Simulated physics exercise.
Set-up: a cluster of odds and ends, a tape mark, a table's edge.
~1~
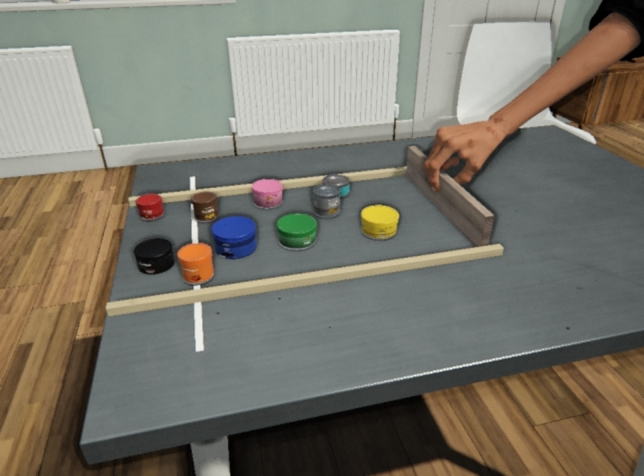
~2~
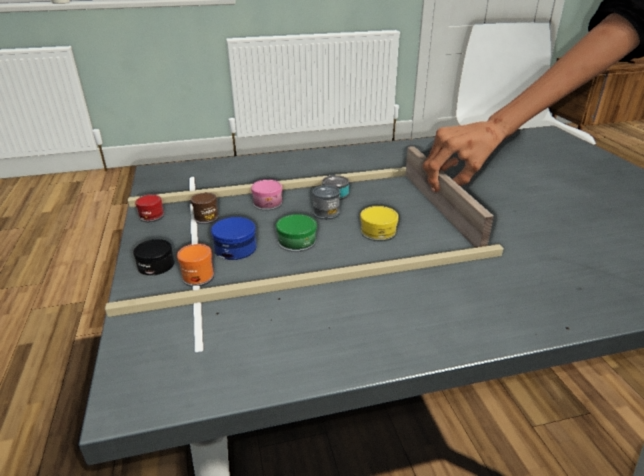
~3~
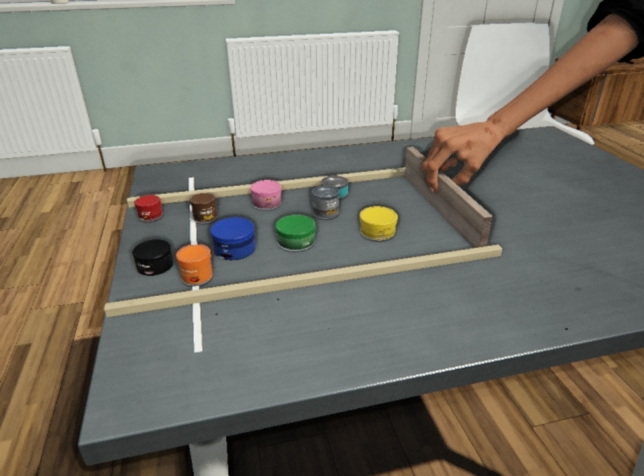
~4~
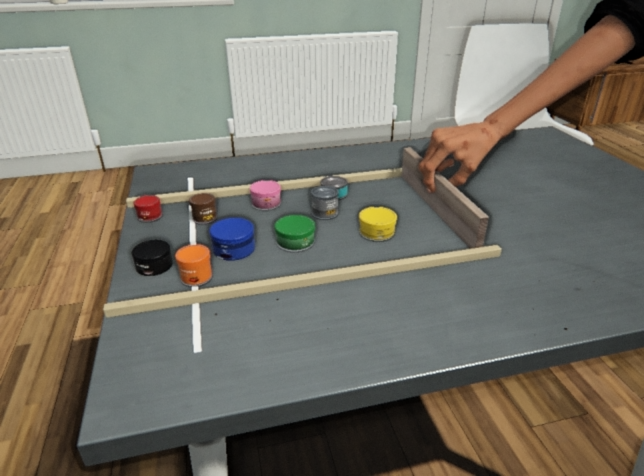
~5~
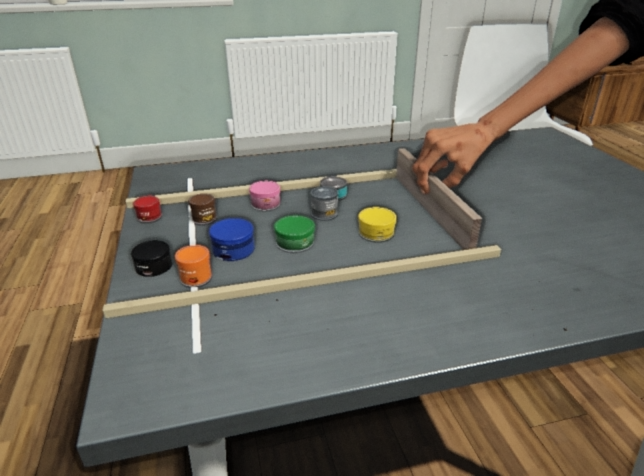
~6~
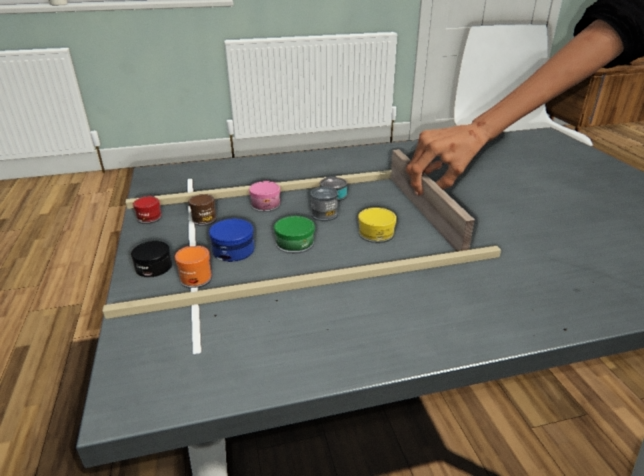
A hand sliding a wooden board slightly left along a grey table between two strips, with colourful tubs sitting still nearby.
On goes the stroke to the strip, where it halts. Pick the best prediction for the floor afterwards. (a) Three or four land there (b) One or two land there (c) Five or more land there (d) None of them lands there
b.
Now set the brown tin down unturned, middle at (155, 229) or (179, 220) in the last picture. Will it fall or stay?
In turn it holds its place, then holds its place.
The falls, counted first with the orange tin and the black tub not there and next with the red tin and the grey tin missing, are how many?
You'd see 2 fallen, and 1 in the other try.
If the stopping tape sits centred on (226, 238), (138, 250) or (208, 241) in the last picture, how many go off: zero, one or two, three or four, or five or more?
So, going place by place, I'd say not one; 5 or more; either one or two.
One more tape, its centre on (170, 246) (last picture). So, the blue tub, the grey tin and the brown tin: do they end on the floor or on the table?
Blue tub goes off, grey tin stays put, brown tin stays put.
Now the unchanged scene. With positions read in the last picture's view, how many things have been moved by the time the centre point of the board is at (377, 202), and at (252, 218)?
Moved so far: 1, then 8.
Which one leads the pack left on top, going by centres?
The answer: The black tub.
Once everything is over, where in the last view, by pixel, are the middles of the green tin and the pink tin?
About (134, 250), and the other about (145, 210).
Early on, none off yet; red tin at rest near (148, 210); black tub at rest near (152, 259); orange tin at rest near (194, 267).
A while later, none off yet; red tin at rest near (148, 210); black tub travelled a little near (136, 263); orange tin at rest near (194, 267).
Finally, the number that fall off is one or two; lost, blue tub and red tin.
